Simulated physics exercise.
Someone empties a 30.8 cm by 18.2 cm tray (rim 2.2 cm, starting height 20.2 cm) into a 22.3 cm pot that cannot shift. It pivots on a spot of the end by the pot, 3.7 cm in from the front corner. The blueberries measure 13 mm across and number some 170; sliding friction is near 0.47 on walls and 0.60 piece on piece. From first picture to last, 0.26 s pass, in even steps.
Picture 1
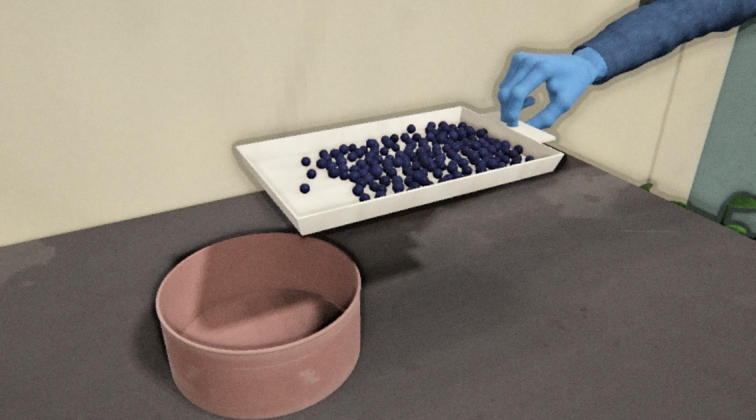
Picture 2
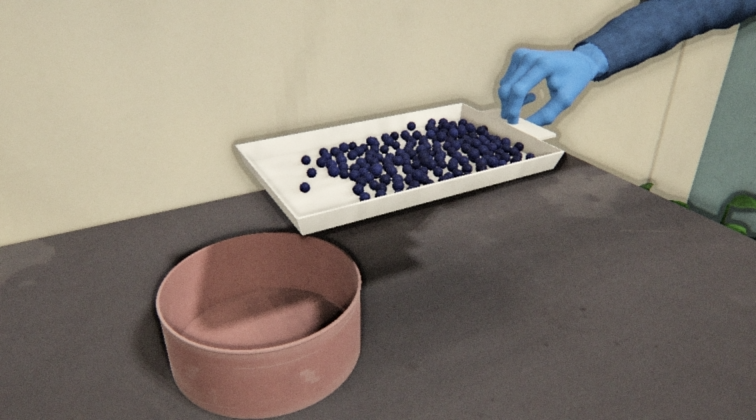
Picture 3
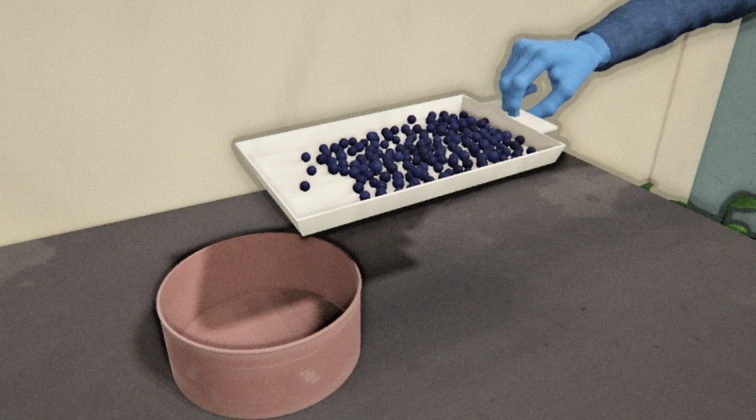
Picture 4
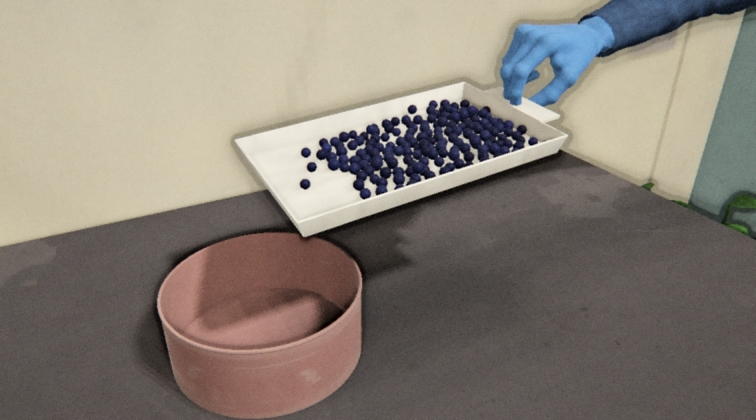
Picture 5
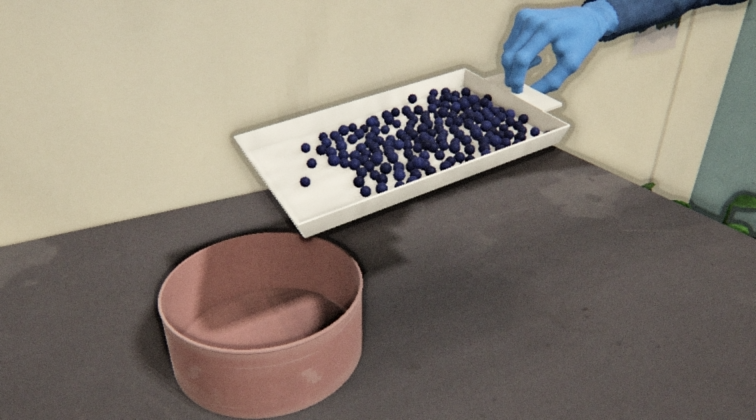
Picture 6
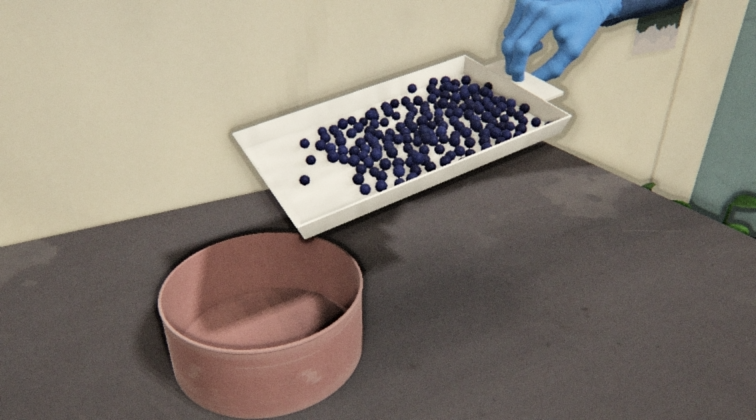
Blue-gloved hand gradually raising the right end of a white tray of dark blueberries, its left end beside a pinkish pot.
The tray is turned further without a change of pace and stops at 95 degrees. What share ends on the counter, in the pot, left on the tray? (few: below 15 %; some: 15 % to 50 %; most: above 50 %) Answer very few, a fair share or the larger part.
Counter: The larger part, pot: A fair share, tray: Very few.
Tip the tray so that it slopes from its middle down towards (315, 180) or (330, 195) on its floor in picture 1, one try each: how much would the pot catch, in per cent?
Some 95 and 80 per cent.
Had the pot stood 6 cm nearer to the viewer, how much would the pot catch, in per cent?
It would be near 95 per cent.
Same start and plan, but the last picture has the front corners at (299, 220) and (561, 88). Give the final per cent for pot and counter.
Pot 60, counter 40.
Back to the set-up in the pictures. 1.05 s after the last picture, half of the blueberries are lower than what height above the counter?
About 28 cm.
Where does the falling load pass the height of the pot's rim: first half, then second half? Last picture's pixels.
First near (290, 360), later near (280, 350).
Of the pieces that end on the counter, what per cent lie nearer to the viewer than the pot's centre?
About 100 per cent.
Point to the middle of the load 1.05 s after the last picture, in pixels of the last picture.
Near (323, 160).
Then, 0.63 s after the last picture, tilt 51 degrees; the tray holds 100 %, the pot 0 %.
Then, 1.05 s after the last picture, tilt 77 degrees; the tray holds 90 %, the pot 0 %.
Then, 1.54 s after the last picture, tilt 95 degrees; the tray holds 0 %, the pot 25 %.
In the end, counter 70 %, pot 30 %, tray 0 %.
